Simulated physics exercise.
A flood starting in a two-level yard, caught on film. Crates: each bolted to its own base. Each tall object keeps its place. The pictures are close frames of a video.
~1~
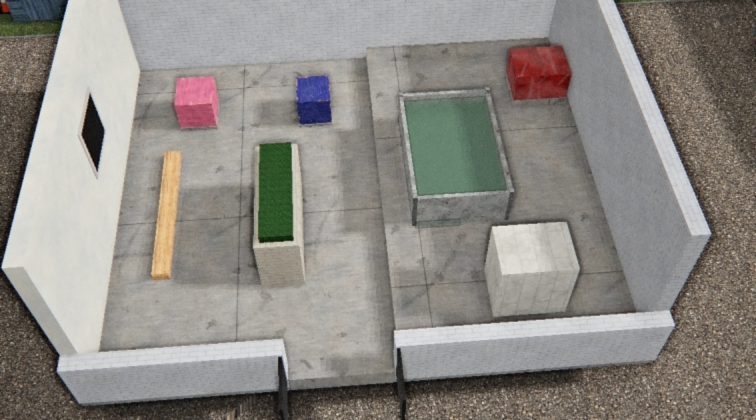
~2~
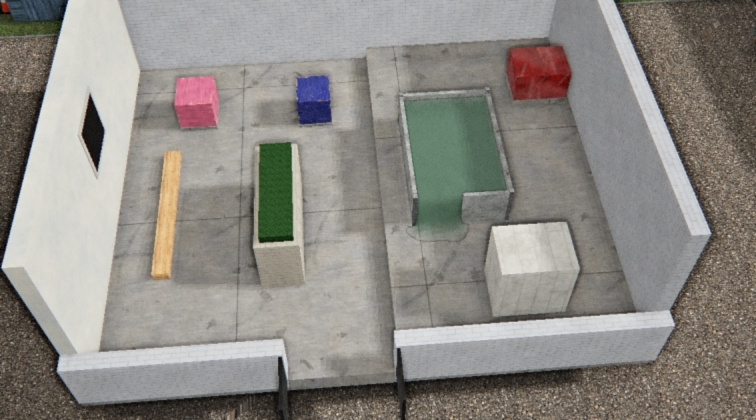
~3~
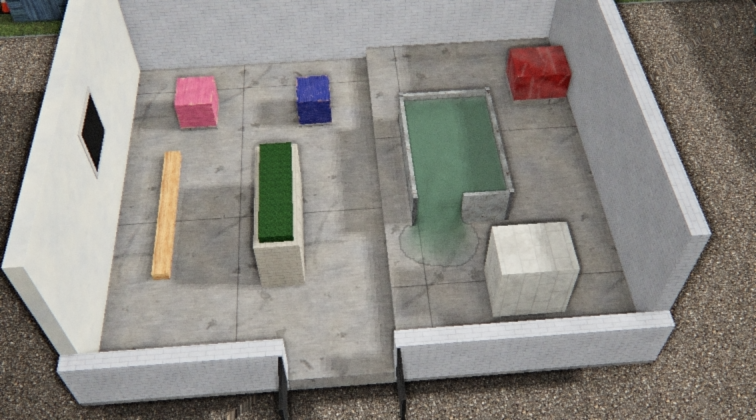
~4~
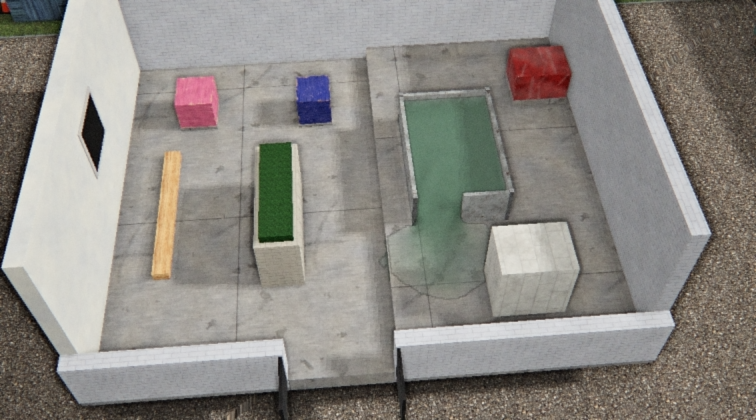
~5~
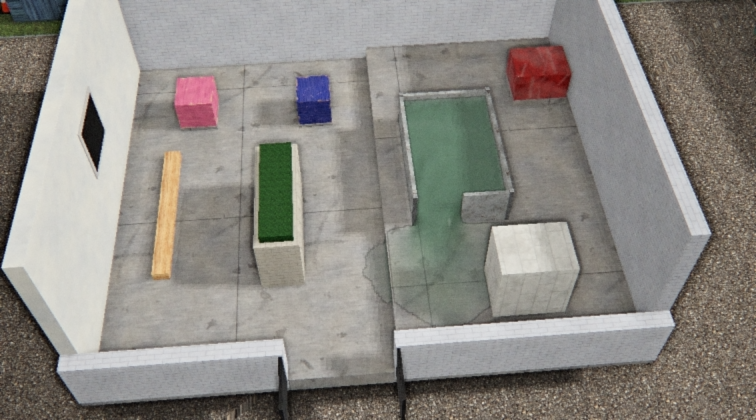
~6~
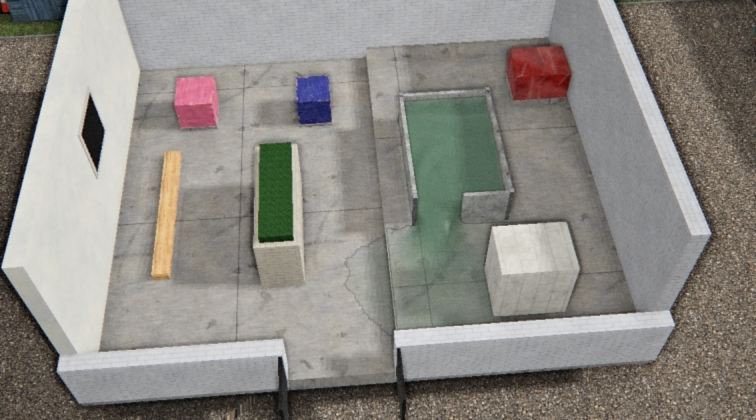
Green water poured out through a gap that opened in the front wall of the gray tank, then spread across the floor around the white block and over onto the left side of the yard.
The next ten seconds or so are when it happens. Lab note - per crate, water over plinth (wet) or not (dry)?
Red crate: Dry; pink crate: Dry; blue crate: Dry.
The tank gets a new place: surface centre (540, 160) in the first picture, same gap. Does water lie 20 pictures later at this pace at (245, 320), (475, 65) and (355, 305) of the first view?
First drenched; next unwetted; last drenched.
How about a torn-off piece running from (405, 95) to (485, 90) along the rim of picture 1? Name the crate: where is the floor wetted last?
That would be the pink crate.
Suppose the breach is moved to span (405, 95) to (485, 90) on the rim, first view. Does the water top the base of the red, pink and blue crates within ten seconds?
As I see it, the red crate is overtopped, the pink crate is overtopped and the blue crate is overtopped.
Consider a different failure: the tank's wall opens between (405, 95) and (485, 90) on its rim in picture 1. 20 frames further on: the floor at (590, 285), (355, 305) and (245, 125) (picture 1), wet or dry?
Well, the first one's left untouched, the second's left untouched, and the third's sodden.
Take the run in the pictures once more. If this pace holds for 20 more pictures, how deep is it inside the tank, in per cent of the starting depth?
Near 46 in a hundred.
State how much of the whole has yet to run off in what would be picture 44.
Around 82 percent.
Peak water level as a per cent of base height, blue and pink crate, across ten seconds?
Around 0 % and 50 %.
A moment on, water covers 15 % of the floor; the red crate not reached, the pink crate not reached, the blue crate not reached.
Next, water covers 20 % of the floor; the red crate not reached, the pink crate not reached, the blue crate not reached.
Then, water covers 25 % of the floor; the red crate not reached, the pink crate not reached, the blue crate not reached.
Later, water covers 45 % of the floor; the red crate water round its plinth, the pink crate not reached, the blue crate not reached.
In the end, water covers 60 % of the floor; the red crate stayed above the water, the pink crate stayed above the water, the blue crate stayed above the water.
